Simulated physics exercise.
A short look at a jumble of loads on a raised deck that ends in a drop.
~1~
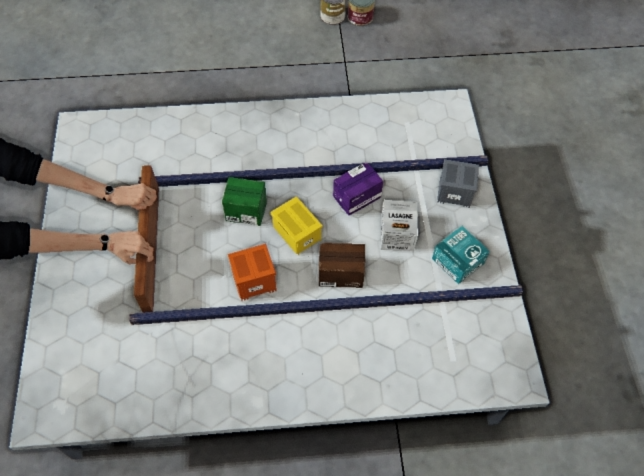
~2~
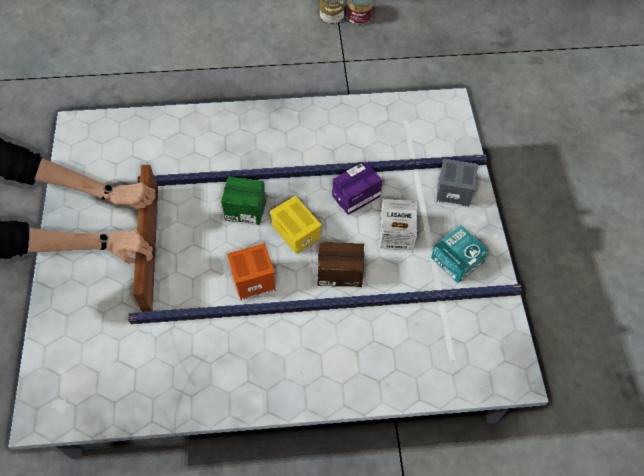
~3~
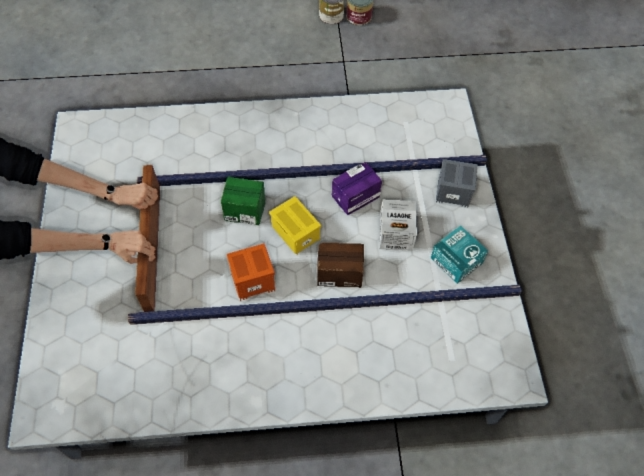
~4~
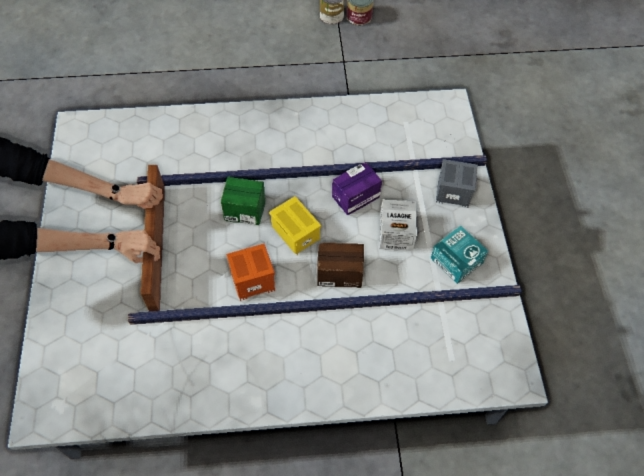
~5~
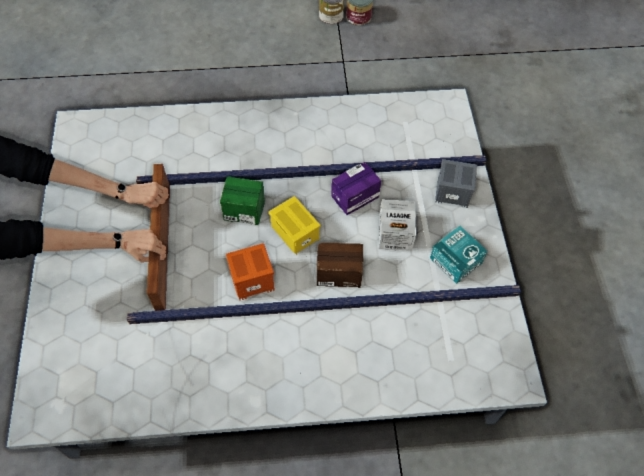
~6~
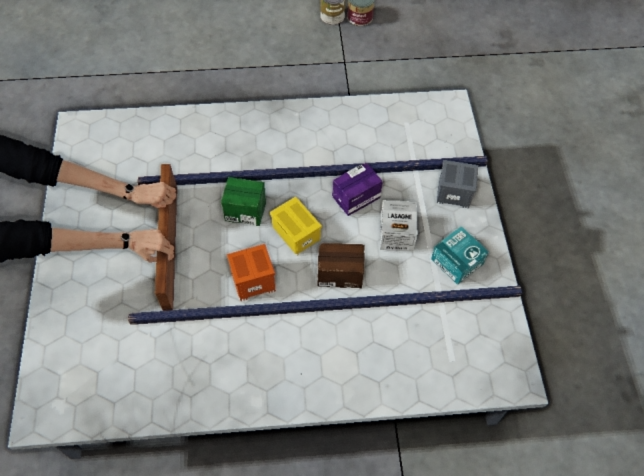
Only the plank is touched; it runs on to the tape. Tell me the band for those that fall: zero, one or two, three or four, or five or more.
The number that fall off is one or two.
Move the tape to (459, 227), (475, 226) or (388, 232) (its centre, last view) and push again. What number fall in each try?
In that order 5, 5 and 0.
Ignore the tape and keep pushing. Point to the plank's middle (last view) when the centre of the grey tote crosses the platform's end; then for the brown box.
For the grey tote at (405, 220), for the brown box at (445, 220).
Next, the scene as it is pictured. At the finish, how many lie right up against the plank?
That makes 3.
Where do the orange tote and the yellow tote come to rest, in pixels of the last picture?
The orange tote stops around (457, 262); the yellow tote around (445, 225).
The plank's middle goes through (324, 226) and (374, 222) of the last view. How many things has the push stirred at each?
By then 5, and 8.
Soon after, none off yet; grey tote at rest near (457, 184); turquoise box at rest near (459, 255); white box at rest near (398, 226).
After that, none off yet; grey tote displaced a little near (468, 185); turquoise box displaced about its own width near (492, 257); white box displaced about its own width near (429, 223).
In the end, the number that fall off is one or two; gone, turquoise box and grey tote.
